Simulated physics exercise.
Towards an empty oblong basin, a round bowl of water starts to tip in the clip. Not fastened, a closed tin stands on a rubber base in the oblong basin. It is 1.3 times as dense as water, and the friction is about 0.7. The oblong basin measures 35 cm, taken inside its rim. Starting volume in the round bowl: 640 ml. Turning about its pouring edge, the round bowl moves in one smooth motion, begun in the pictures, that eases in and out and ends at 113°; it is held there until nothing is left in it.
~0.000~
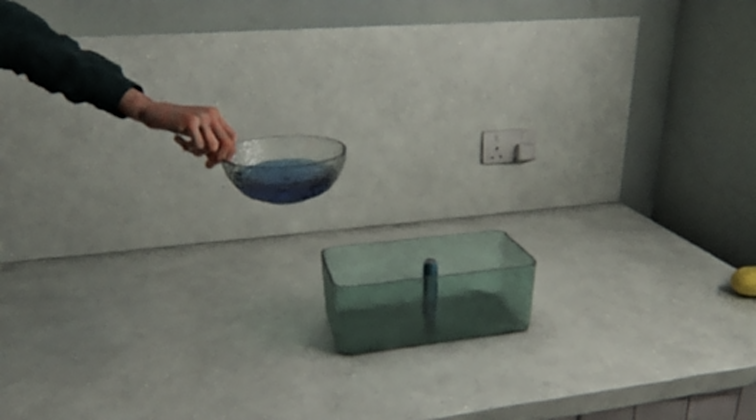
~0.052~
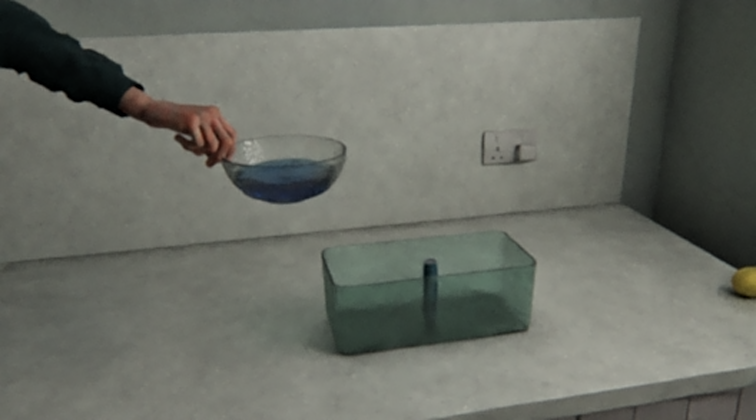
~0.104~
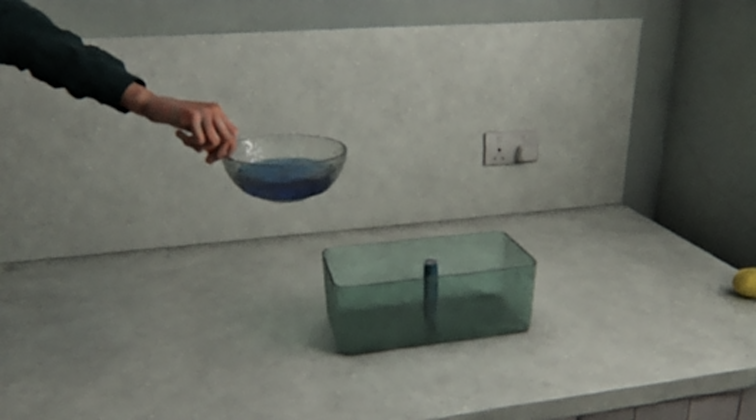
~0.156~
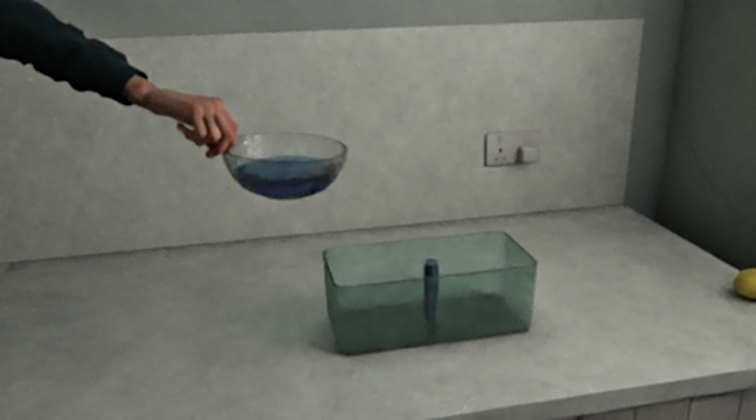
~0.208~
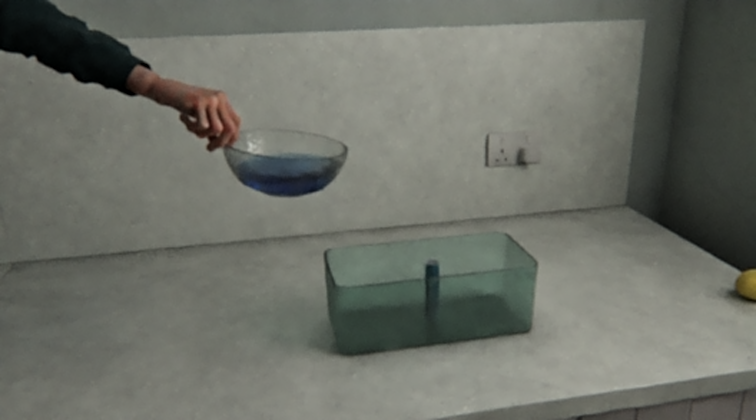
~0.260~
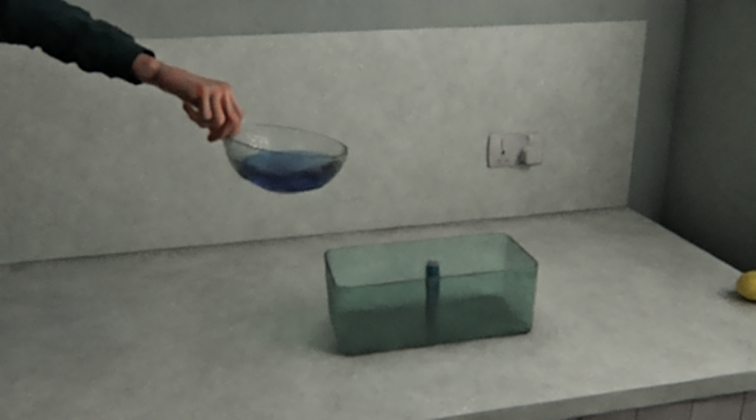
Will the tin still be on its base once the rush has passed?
No: Looks like it can't take it.
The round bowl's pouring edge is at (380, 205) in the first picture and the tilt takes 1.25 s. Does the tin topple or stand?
After that, the tin stays vertical.
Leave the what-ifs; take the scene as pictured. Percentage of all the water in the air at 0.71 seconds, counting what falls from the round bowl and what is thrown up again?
Share: Roughly 46 per cent.
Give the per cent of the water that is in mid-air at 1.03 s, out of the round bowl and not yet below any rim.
Around 18 percent of it is airborne.
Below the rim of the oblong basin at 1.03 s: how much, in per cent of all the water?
Near 82 in a hundred.
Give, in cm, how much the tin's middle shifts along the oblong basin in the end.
The middle of the tin ends some 8.0 cm along the basin.
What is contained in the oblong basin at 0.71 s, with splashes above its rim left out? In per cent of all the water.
Roughly 2 percent.
After 0.71 s the tilt is 68° and 52 per cent is still to pour; the tin stands where it began.
After 1.03 s the tilt is 105° and 0 per cent is still to pour; the tin leans 12°.
After 1.38 s the tilt is 113° and 0 per cent is still to pour; the tin lies on its side.
After 1.75 s the tilt is 113° and 0 per cent is still to pour; the tin lies on its side.
In the end the tin lies on its side.
